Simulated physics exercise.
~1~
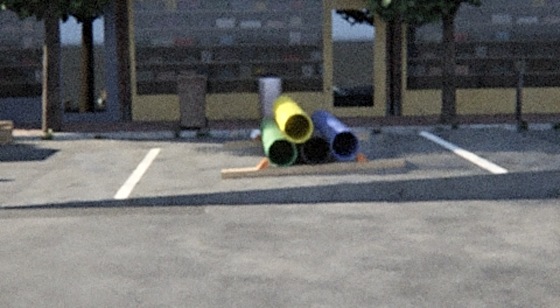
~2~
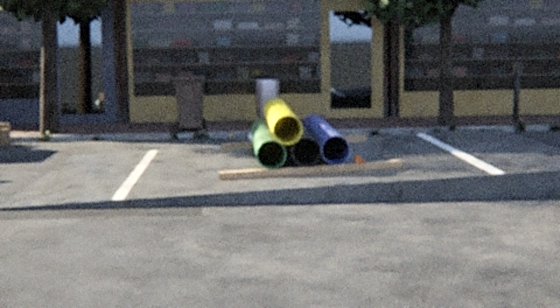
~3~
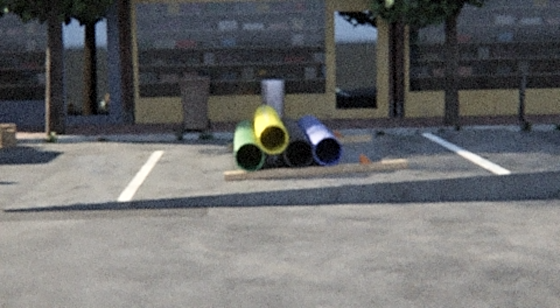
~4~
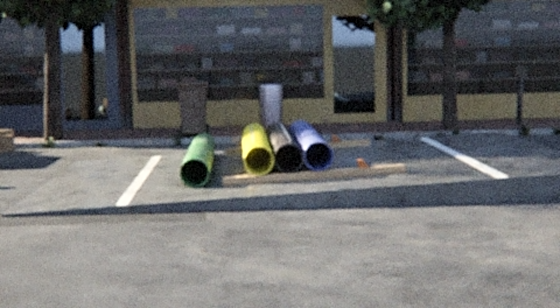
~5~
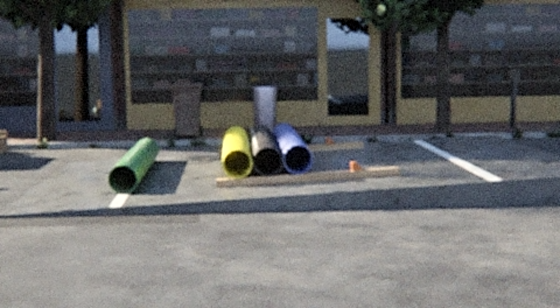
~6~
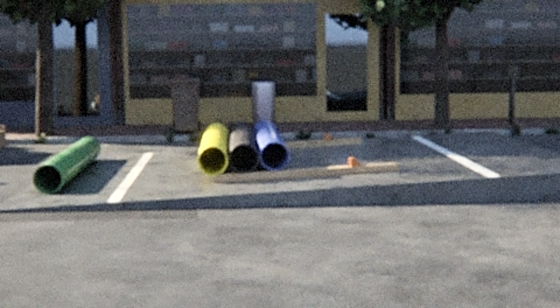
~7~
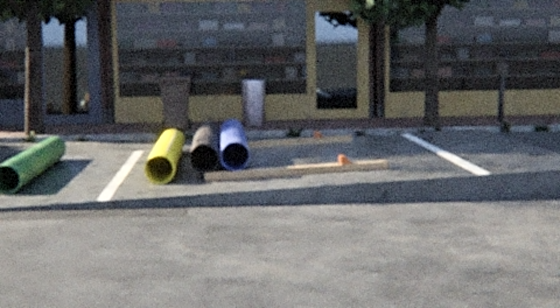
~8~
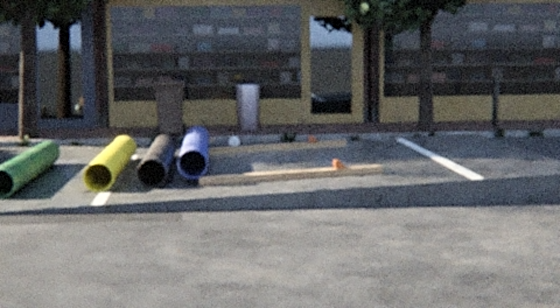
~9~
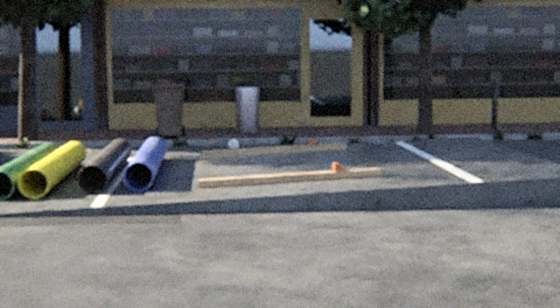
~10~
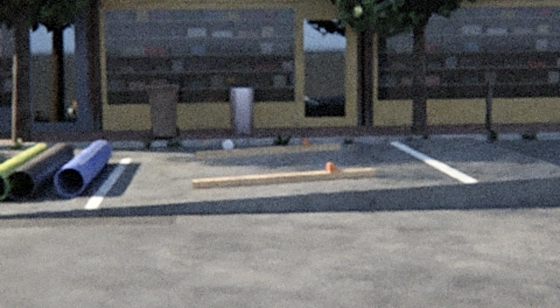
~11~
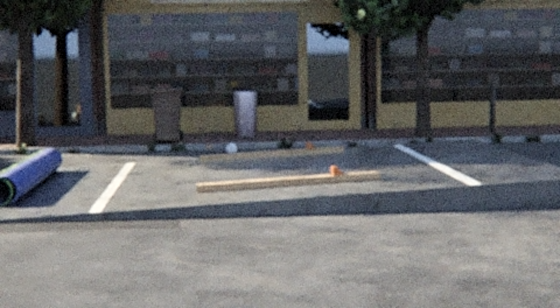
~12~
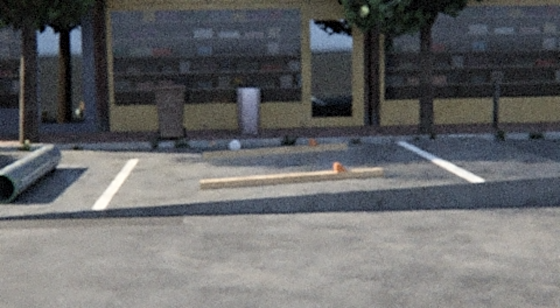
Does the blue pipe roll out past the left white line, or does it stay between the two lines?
It rolls out past the left white line, following the green and yellow pipes, which also cross it.
